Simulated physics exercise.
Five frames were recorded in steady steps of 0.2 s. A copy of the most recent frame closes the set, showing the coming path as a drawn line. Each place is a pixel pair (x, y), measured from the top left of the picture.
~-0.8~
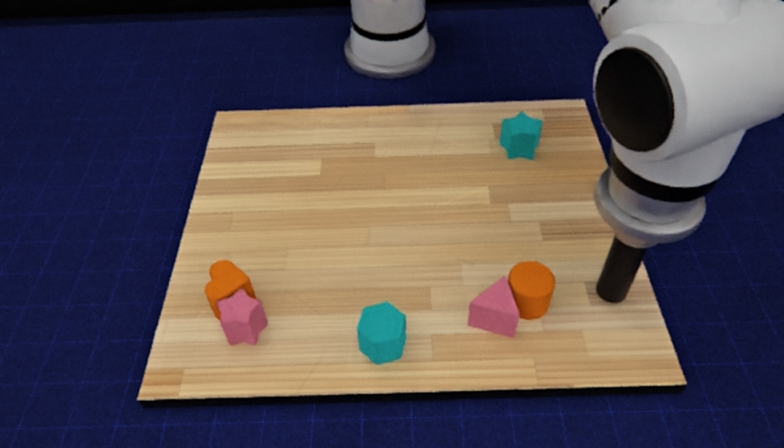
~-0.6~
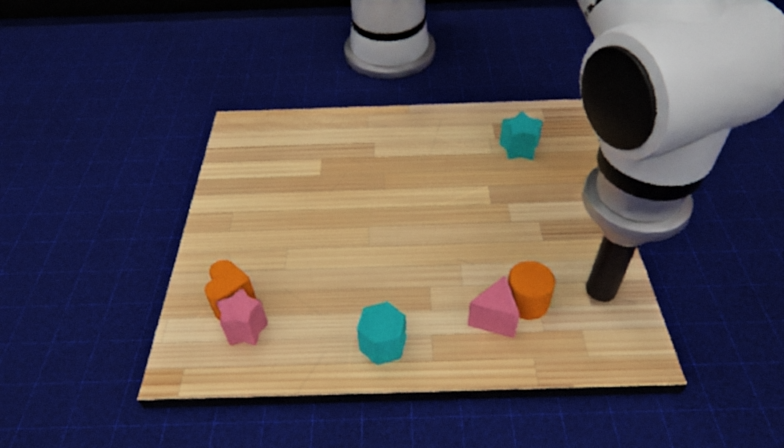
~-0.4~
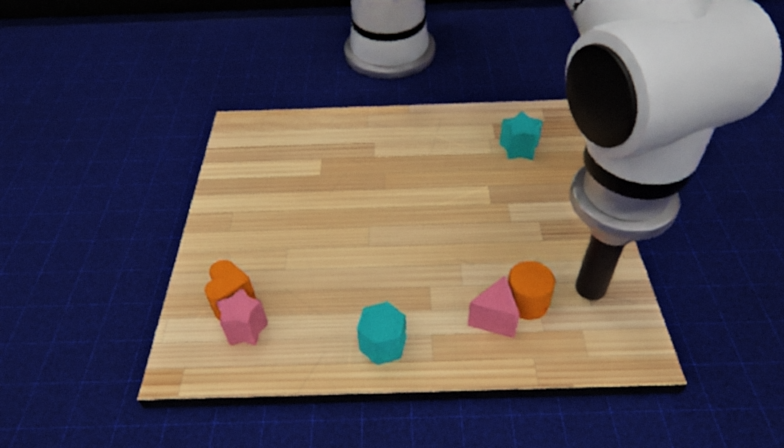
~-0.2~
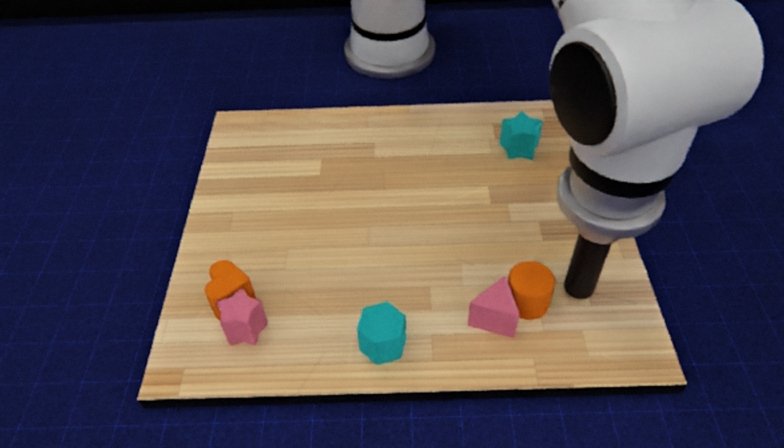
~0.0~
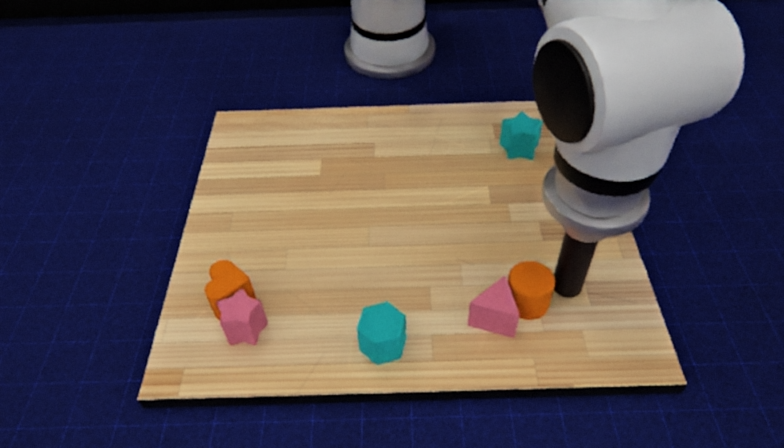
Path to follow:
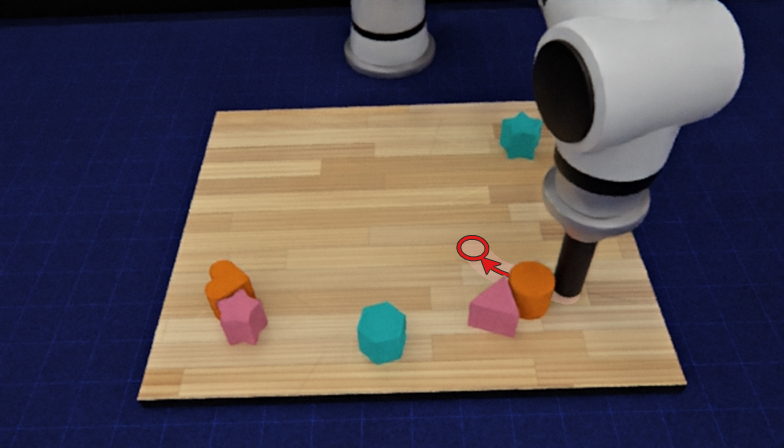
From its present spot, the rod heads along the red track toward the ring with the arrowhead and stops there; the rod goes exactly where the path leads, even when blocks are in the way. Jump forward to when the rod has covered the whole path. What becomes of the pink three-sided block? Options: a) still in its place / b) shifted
b - shifted.
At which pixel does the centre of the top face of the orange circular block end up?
I expect it at (485, 273).
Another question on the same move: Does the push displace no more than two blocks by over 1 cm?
Yes, that is what happens.
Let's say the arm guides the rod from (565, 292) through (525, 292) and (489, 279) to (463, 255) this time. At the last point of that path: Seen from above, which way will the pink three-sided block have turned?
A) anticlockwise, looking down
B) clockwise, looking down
My pick is A.
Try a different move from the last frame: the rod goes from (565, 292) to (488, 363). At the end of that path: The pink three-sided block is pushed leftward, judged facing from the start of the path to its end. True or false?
Answer: False.
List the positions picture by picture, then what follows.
In the first frame, rod tip (611, 291); block tops, pink three-sided block (498, 297); orange circular block (532, 278).
In the second frame, rod (601, 290); blocks unchanged.
In the third frame, rod (591, 289); blocks unchanged.
In the fourth frame, rod (579, 287); blocks unchanged.
In the fifth frame, rod (567, 286); pink three-sided block (498, 297); orange circular block (532, 278).
Path on the board, from (565, 292) by way of (529, 281) and (495, 270) to (473, 248).
The first path, step by step. One third of the way, rod (530, 275); pink three-sided block (487, 303), turned 30° anticlockwise; orange circular block (505, 276).
Two thirds of the way, rod (495, 263); pink three-sided block (483, 307), turned 50° anticlockwise; orange circular block (485, 273).
At the end, rod (474, 242); pink three-sided block (483, 307), turned 50° anticlockwise; orange circular block (485, 273).
